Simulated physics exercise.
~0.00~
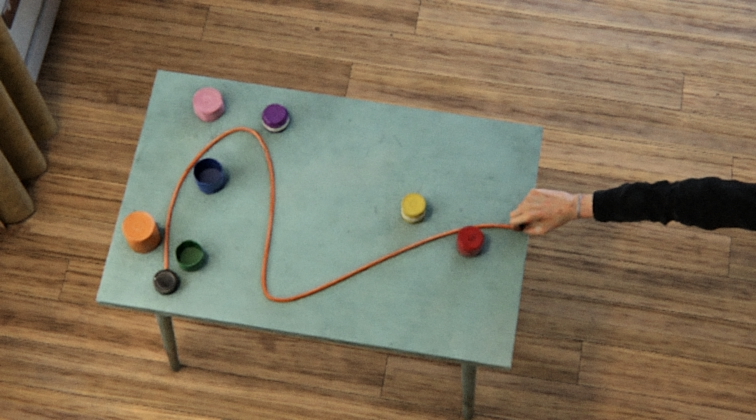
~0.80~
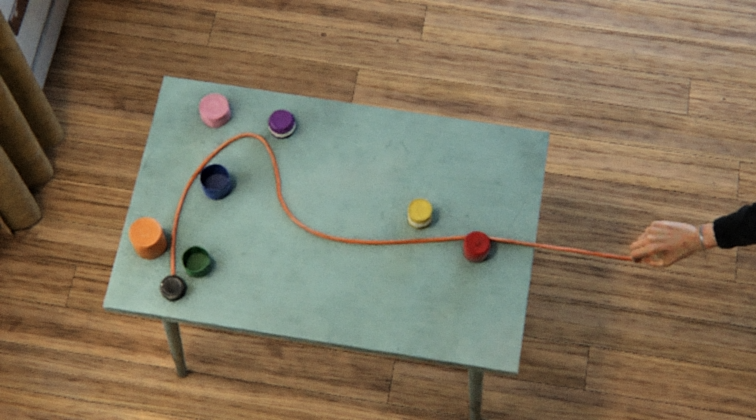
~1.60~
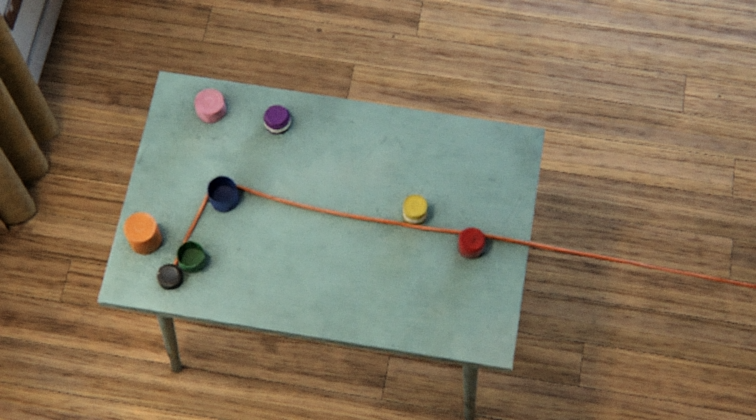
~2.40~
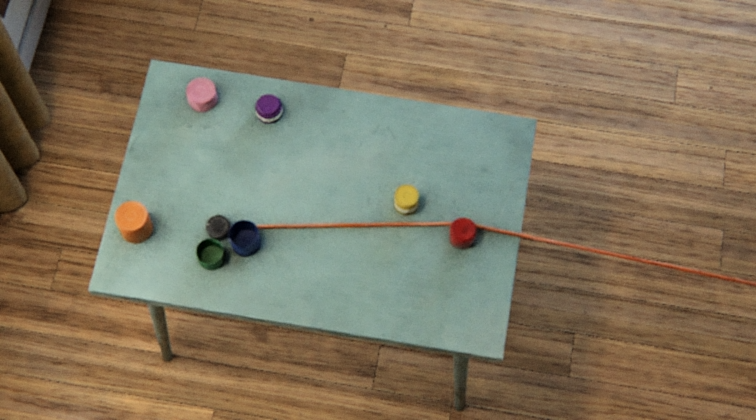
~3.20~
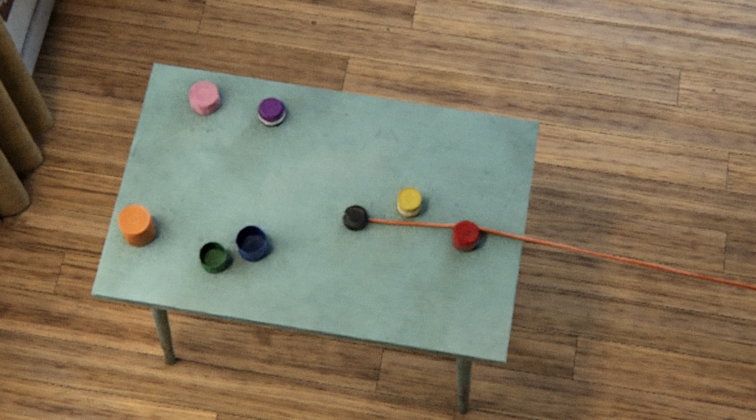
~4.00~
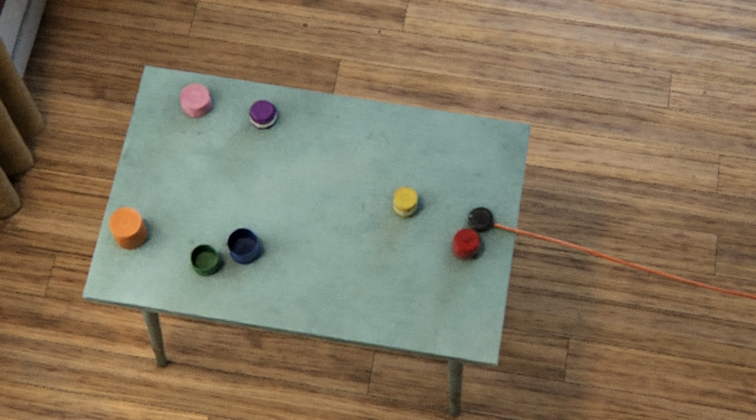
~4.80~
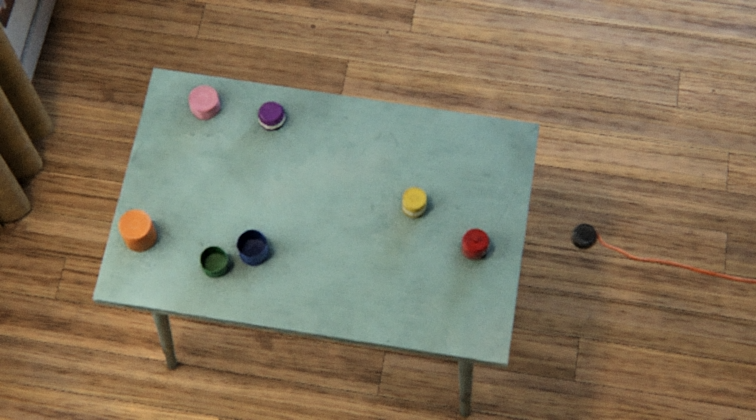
Orange cord pulled rightwards by a hand, dragging a black reel past colourful tubs, shifting the blue cup, and off the table.
